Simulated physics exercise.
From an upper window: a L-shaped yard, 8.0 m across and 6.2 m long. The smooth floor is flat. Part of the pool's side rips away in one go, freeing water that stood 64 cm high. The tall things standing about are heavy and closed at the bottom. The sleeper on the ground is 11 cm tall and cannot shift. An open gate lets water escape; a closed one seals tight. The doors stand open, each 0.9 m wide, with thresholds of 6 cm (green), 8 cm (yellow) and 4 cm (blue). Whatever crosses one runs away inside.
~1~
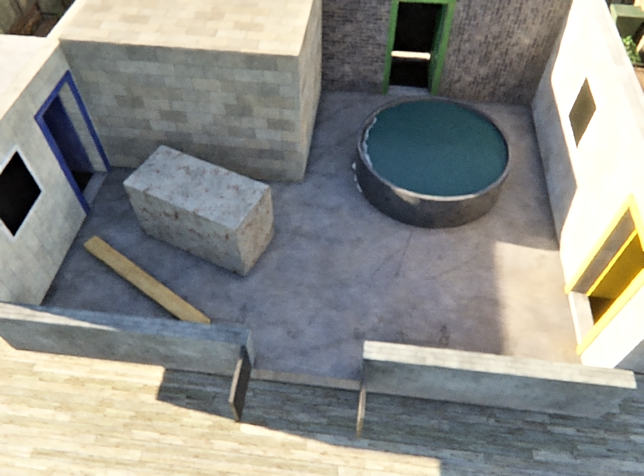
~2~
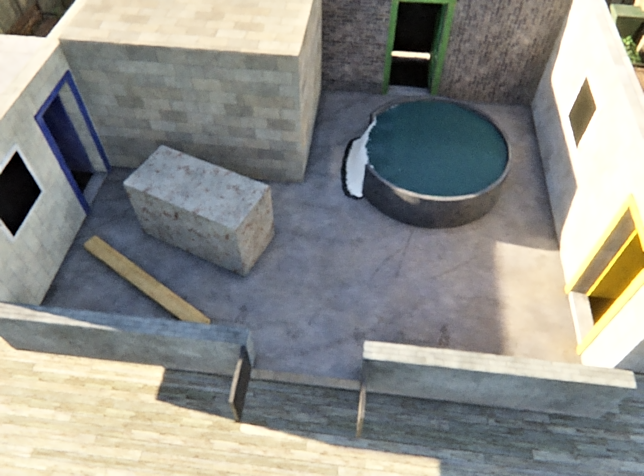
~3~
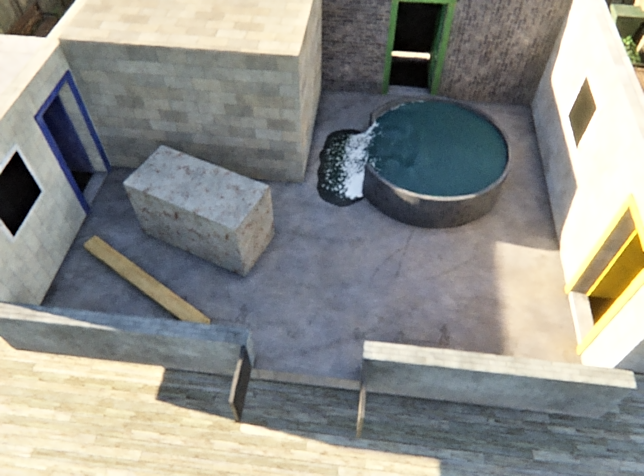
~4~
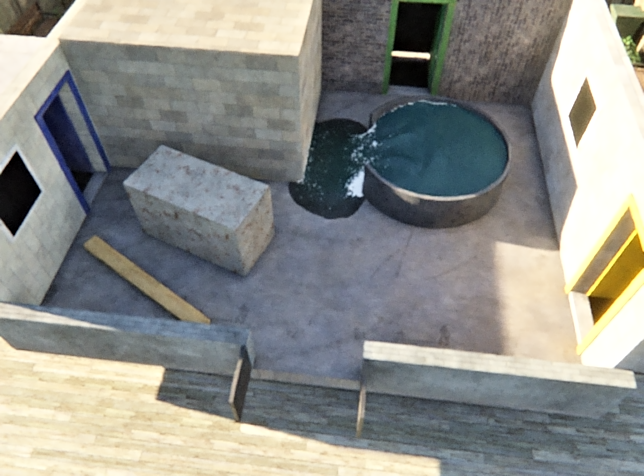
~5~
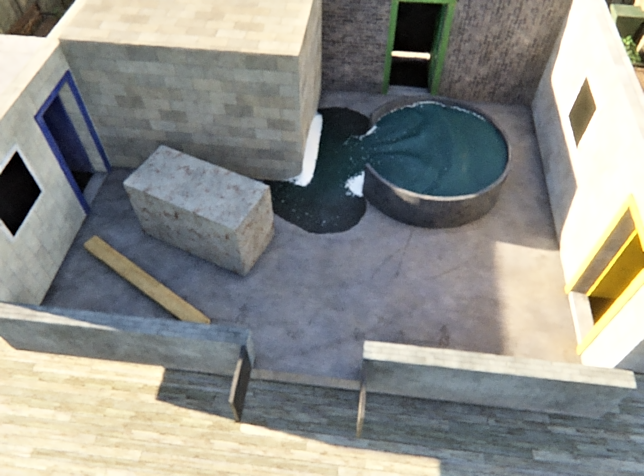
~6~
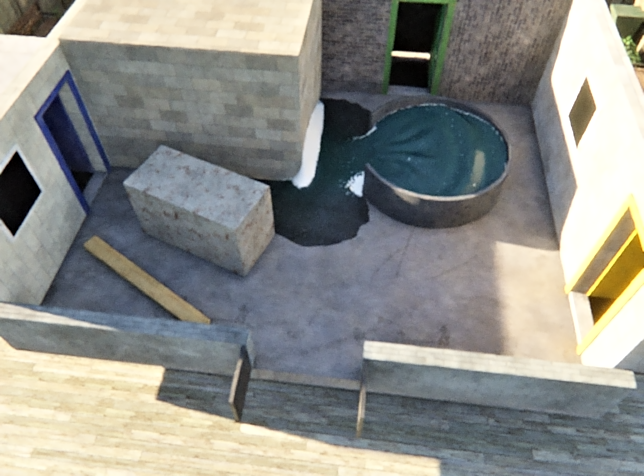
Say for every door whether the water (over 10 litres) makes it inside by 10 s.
Within that time: At the green door it passes the limit; at the yellow door it keeps below the limit; at the blue door it exceeds the limit.
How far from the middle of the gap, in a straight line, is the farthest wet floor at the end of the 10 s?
Some 6.0 m out.
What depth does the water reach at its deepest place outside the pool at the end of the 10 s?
About 12 cm.
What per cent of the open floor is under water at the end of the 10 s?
Near 95 per cent is wet.
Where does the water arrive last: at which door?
Last comes the yellow one.
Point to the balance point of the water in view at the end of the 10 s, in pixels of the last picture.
Around (379, 210).
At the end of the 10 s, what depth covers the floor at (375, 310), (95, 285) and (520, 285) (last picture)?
In that order: 6, 6 and 3 cm.
A moment later water covers 15 % of the floor and is deepest (50 cm) near (318, 162); green door not reached, yellow door not reached, blue door not reached.
Soon after water covers 35 % of the floor and is deepest (46 cm) near (321, 96); green door 11 cm at the sill, 0 L in, yellow door not reached, blue door not reached.
Next water covers 60 % of the floor and is deepest (31 cm) near (321, 96); green door 11 cm at the sill, 18 L in, yellow door not reached, blue door 13 cm at the sill, 34 L in.
Later on water covers 85 % of the floor and is deepest (20 cm) near (531, 124); green door 8 cm at the sill, 40 L in, yellow door 5 cm at the sill, 0 L in, blue door 9 cm at the sill, 114 L in.
At the end water covers 95 % of the floor and is deepest (12 cm) near (583, 389); green door 7 cm at the sill, 48 L in, yellow door 6 cm at the sill, 2 L in, blue door 7 cm at the sill, 155 L in.
